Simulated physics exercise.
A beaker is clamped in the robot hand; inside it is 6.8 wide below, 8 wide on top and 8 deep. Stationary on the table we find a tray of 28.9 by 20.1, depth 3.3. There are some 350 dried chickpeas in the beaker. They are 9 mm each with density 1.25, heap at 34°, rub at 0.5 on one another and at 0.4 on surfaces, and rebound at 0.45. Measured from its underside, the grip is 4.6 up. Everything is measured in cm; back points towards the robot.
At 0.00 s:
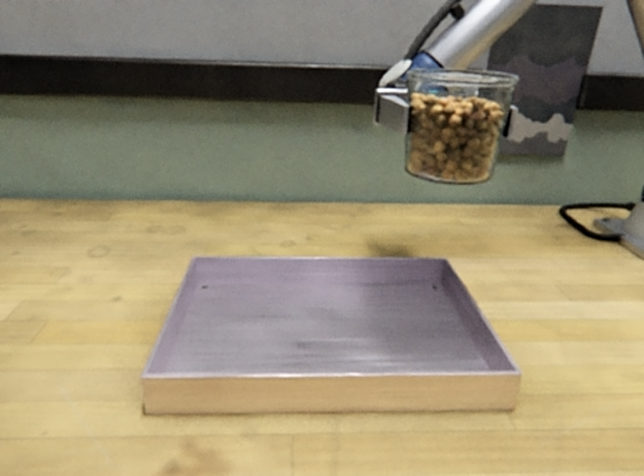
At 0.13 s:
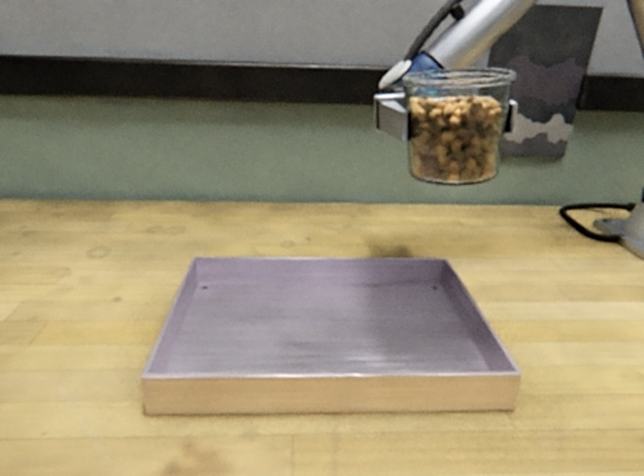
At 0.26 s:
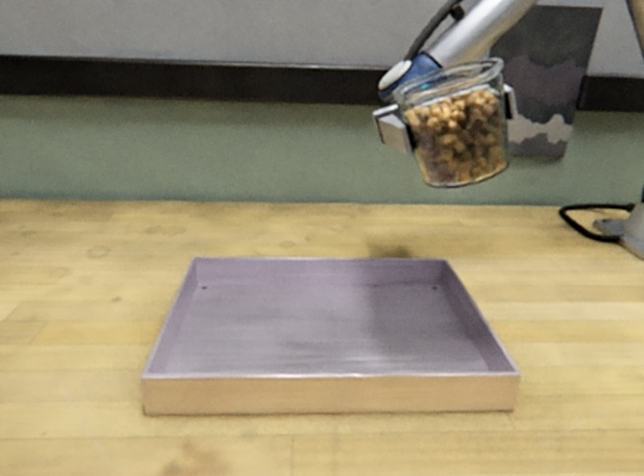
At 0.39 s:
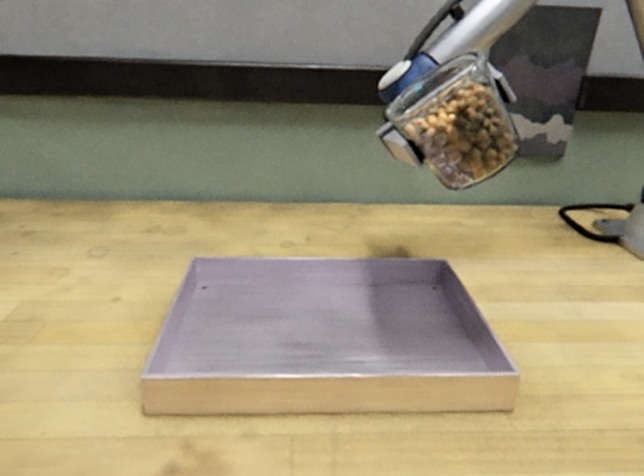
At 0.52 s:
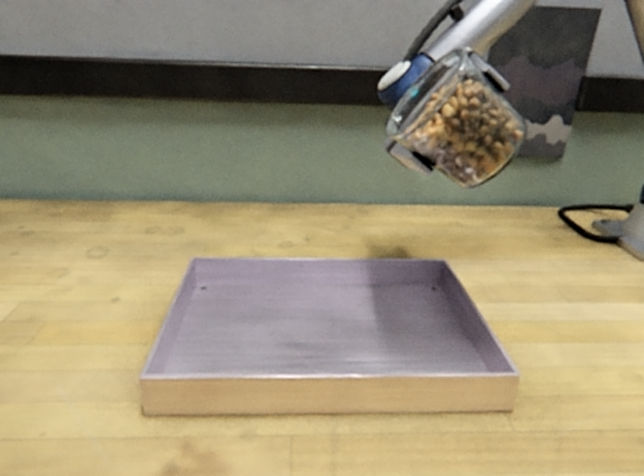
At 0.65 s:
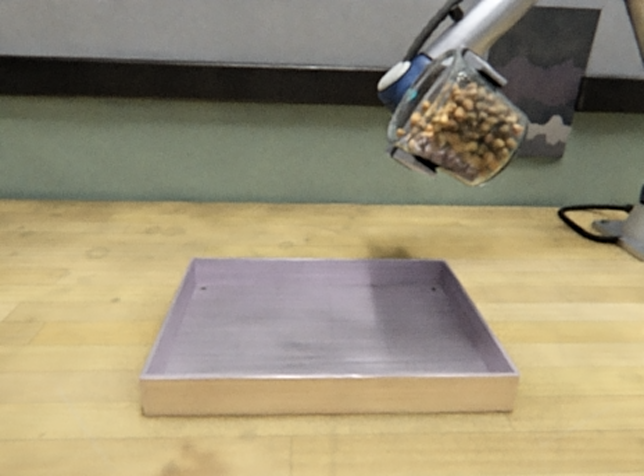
A clear beaker of tan dried chickpeas, clamped in a robot hand at the upper right, starts level and tilts steadily over to the left, its contents shifting inside it while it stays in nearly the same spot. Below it, a shallow purple tray with a light wooden front rests on the table. The fixed camera looks slightly down across a pale wooden tabletop towards a green and grey wall.
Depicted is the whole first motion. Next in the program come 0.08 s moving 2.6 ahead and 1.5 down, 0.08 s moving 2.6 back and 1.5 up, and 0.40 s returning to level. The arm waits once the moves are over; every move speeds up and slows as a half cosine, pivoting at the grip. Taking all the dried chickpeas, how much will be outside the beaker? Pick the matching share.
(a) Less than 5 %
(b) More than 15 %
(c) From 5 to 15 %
c, from 5 to 15 %.
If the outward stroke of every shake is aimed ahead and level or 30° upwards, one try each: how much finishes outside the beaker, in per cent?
Result: Approx. 25 % and 40 %, one try each.
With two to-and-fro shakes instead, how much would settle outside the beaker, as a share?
In that case, some 15 per cent.
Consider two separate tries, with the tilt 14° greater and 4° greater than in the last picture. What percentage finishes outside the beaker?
I'd expect close to 25 and then 15 per cent.
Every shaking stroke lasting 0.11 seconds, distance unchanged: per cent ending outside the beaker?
Around 5 percent.
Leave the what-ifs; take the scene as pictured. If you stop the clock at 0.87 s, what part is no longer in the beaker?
I'd say some 5 percent.
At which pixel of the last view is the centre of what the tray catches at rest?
Approximately (275, 316) in pixels.
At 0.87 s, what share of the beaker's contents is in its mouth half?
I'd say close to 40 per cent.
After 0.87 s, tilted 55° forward, highest piece 23 above the table; 324 in the beaker, 26 in flight or on a rim.
After 1.10 s, tilted 11° forward, highest piece 25 above the table; 317 in the beaker, 32 in the tray, 1 in flight or on a rim.
After 1.41 s, level, highest piece 25 above the table; 317 in the beaker, 32 in the tray, 1 on the table or floor.
After 2.46 s, level, highest piece 25 above the table; 317 in the beaker, 32 in the tray, 1 on the table or floor.
At rest, 317 in the beaker, 32 in the tray, 1 on the table or floor. That is 9 % outside the beaker.
